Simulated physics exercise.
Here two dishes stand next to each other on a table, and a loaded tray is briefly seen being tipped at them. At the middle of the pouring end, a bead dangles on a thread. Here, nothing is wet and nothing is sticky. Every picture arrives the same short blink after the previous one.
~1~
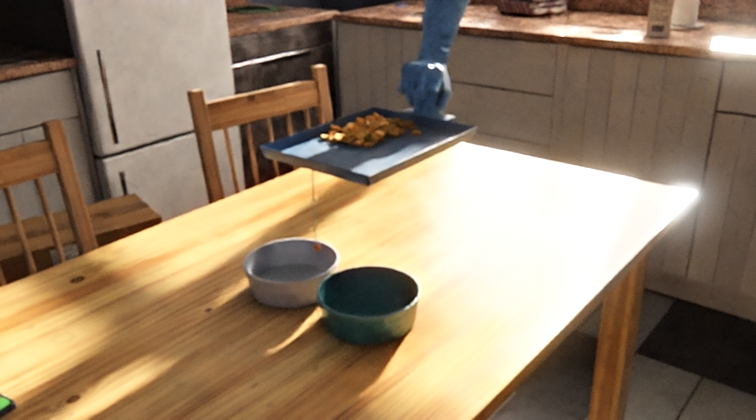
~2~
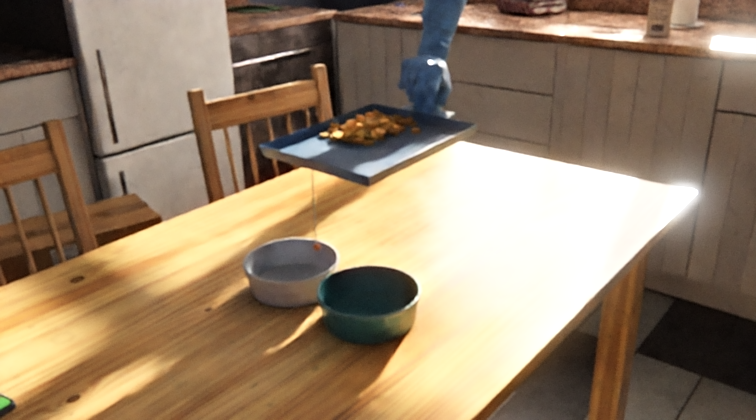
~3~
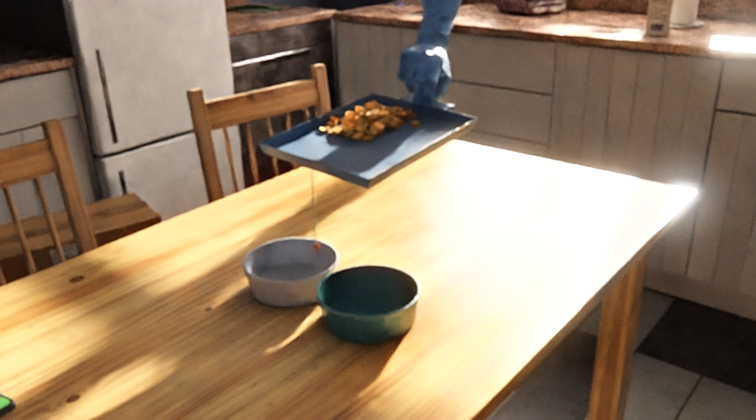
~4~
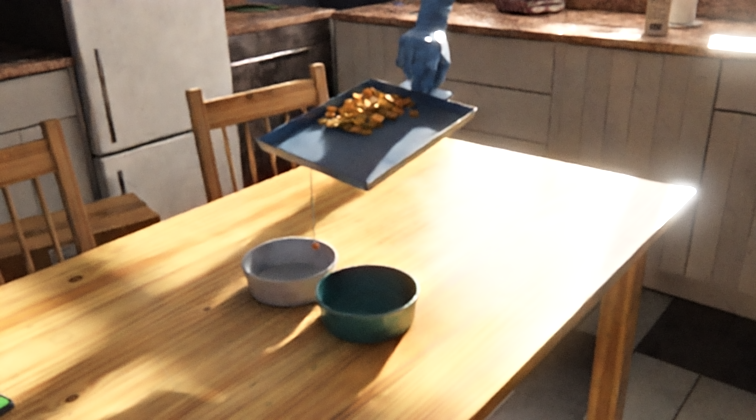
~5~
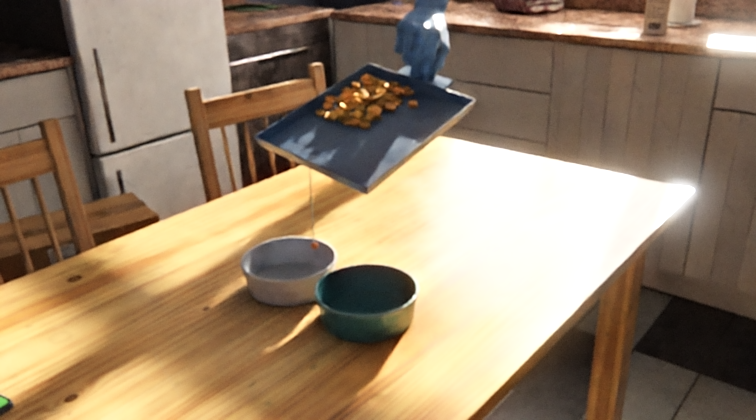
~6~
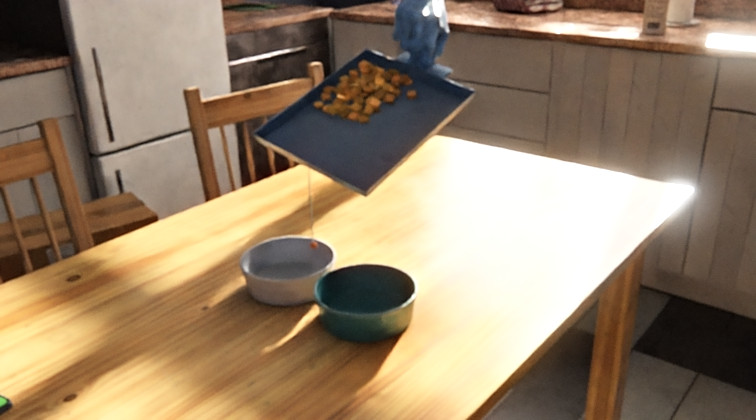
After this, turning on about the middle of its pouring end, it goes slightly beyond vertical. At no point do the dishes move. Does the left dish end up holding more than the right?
No.
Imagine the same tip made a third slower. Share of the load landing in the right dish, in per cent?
Roughly 90 %.
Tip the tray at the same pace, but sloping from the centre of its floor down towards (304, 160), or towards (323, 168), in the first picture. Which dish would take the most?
The first tilt favours the dish to the left, the second the dish to the left.
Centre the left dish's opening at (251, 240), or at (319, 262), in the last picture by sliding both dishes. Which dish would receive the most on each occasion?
The first time the right-side one comes out ahead, the second time the right-side one.
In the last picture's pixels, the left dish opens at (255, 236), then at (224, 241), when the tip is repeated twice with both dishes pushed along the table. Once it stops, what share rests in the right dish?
It works out to 20 percent and then 0 percent.
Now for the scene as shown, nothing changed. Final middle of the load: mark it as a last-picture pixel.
Around (361, 309), give or take.
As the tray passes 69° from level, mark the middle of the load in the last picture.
(359, 193).
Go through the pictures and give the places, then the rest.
In the first frame, corners of the pouring end at (264, 146) and (369, 174), level; middle of the load at (374, 129), cereal squares; left dish at (258, 289); right dish at (335, 324); bead on its thread at (317, 248).
In the second frame, corners of the pouring end at (264, 145) and (368, 174), level; middle of the load at (374, 126).
In the third frame, corners of the pouring end at (263, 142) and (368, 177), tipped barely, lowest at the right corner; middle of the load at (373, 120).
In the fourth frame, corners of the pouring end at (261, 139) and (367, 181), tipped a little, lowest at the right corner; middle of the load at (371, 110).
In the fifth frame, corners of the pouring end at (259, 136) and (366, 184), tipped clearly, lowest at the right corner; middle of the load at (370, 100).
In the sixth frame, corners of the pouring end at (257, 133) and (366, 188), tipped clearly, lowest at the right corner; middle of the load at (368, 90); left dish at (254, 287); right dish at (332, 321).
Soon after the last picture, tray tipped steeply; most on the tray; a stray few in the right dish; about a quarter in the air.
A little later, tray tipped past a quarter turn; a small part on the tray; most in the right dish; a small part in the air.
Later still, tray tipped past a quarter turn; nearly all in the right dish; a small part outside both.
At rest, tray tipped past a quarter turn; nearly all in the right dish; none in the left dish; a small part outside both.
